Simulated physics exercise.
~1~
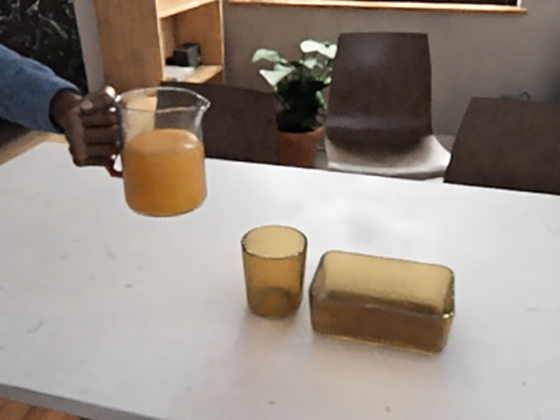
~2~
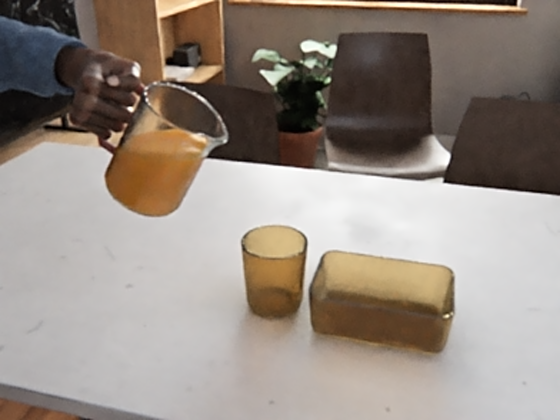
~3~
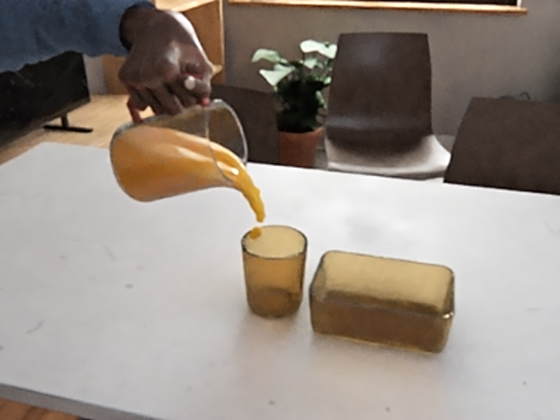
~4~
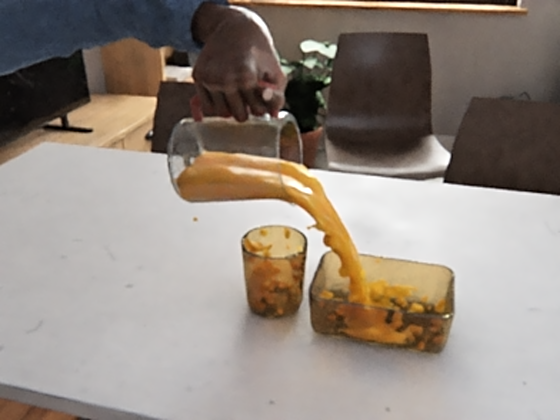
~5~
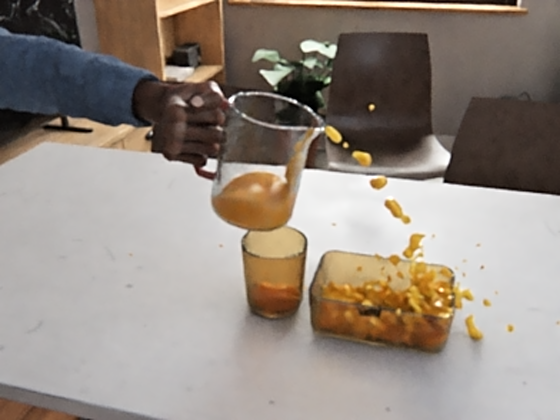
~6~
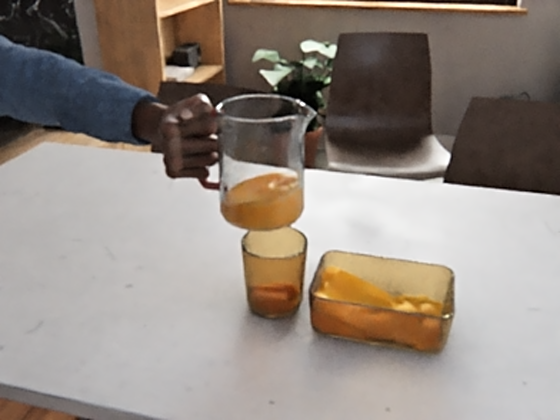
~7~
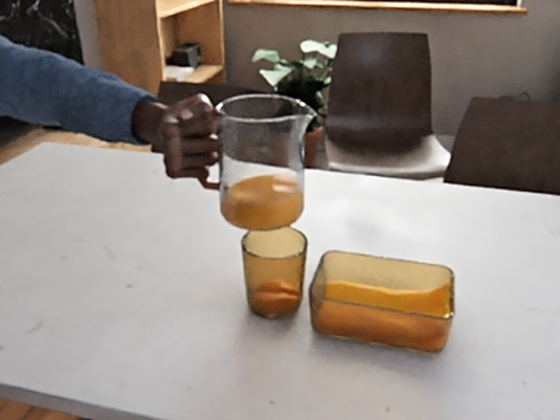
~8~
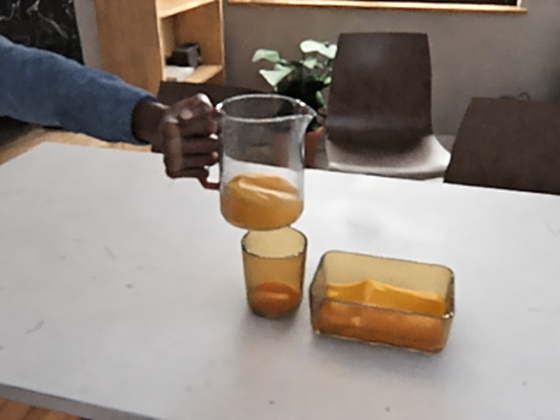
On a white table, a hand tilting a jug of orange juice over a glass and an oblong tub, partly filling both.
